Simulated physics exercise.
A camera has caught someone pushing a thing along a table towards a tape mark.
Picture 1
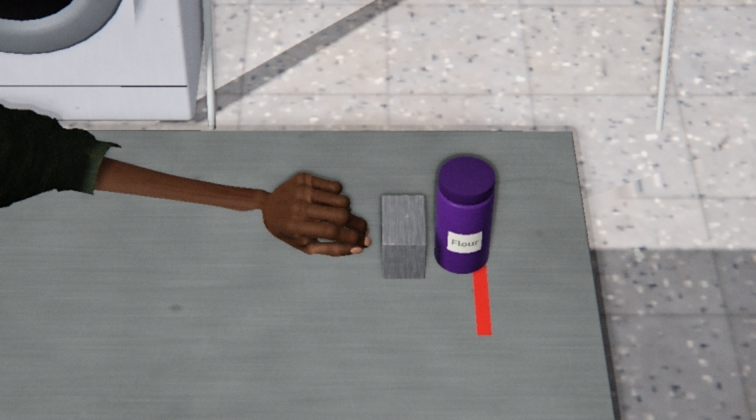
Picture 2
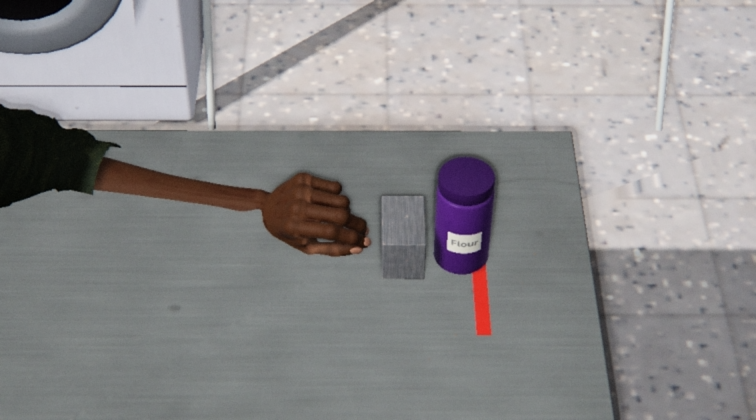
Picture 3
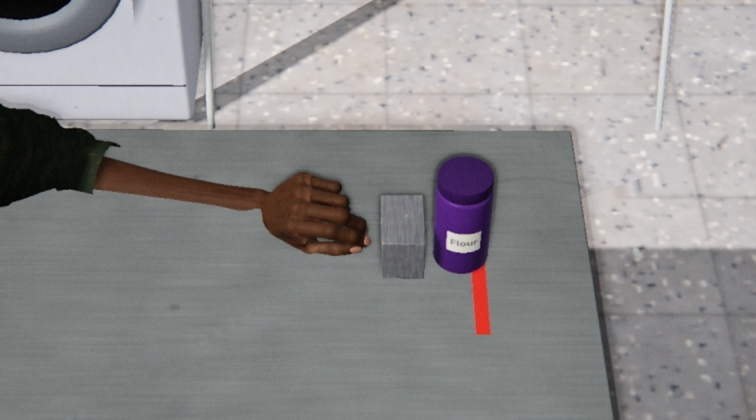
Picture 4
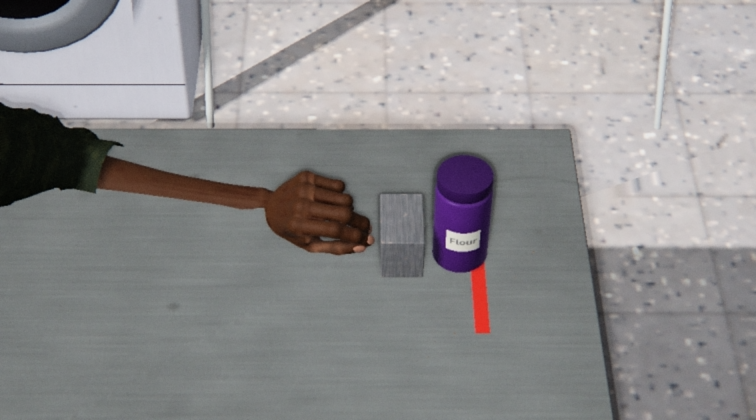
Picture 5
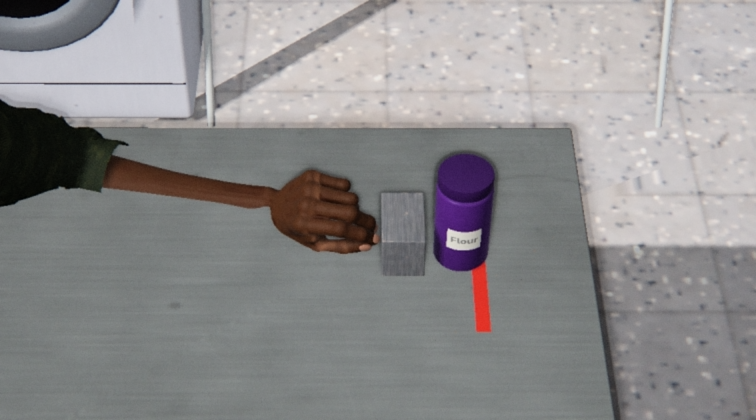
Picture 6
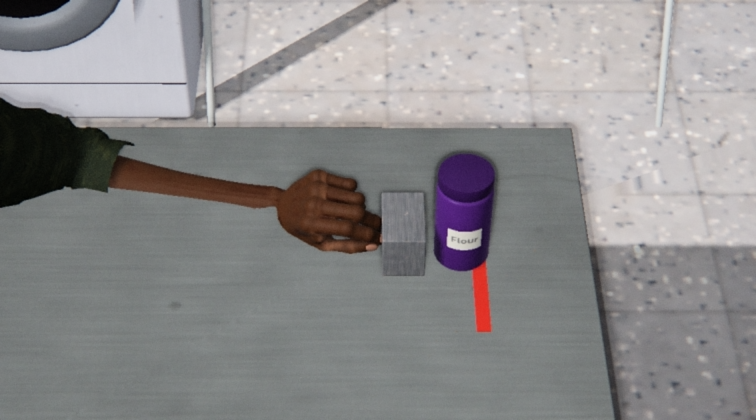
A hand inches right toward a grey block beside a purple jar, which both stay still.
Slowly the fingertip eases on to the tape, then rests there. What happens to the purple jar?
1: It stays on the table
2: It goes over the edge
It stays on the table.
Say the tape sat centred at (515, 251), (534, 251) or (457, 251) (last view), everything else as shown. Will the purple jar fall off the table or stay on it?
Okay, so on the first try it does not stop in time, on the second it does not stop in time, and on the third it stops in time.
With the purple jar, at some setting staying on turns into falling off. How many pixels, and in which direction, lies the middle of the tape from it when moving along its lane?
Shift it right by around 36 pixels.
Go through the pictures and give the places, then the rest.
In the first frame, purple jar (465, 216); grey block (404, 237).
In the second frame, purple jar (464, 216); grey block (404, 237).
In the third frame, purple jar (464, 216); grey block (403, 237).
In the fourth frame, purple jar (463, 215); grey block (402, 236).
In the fifth frame, purple jar (464, 213); grey block (403, 234).
In the sixth frame, purple jar (464, 213); grey block (404, 234).
Then, 0.48 s on from there, purple jar displaced a little near (487, 213).
Then, 0.90 s on from there, purple jar displaced about its own width near (520, 213).
Then, 1.24 s on from there, purple jar displaced about its own width near (547, 213).
In the end, the purple jar is still on the table, near (561, 213).
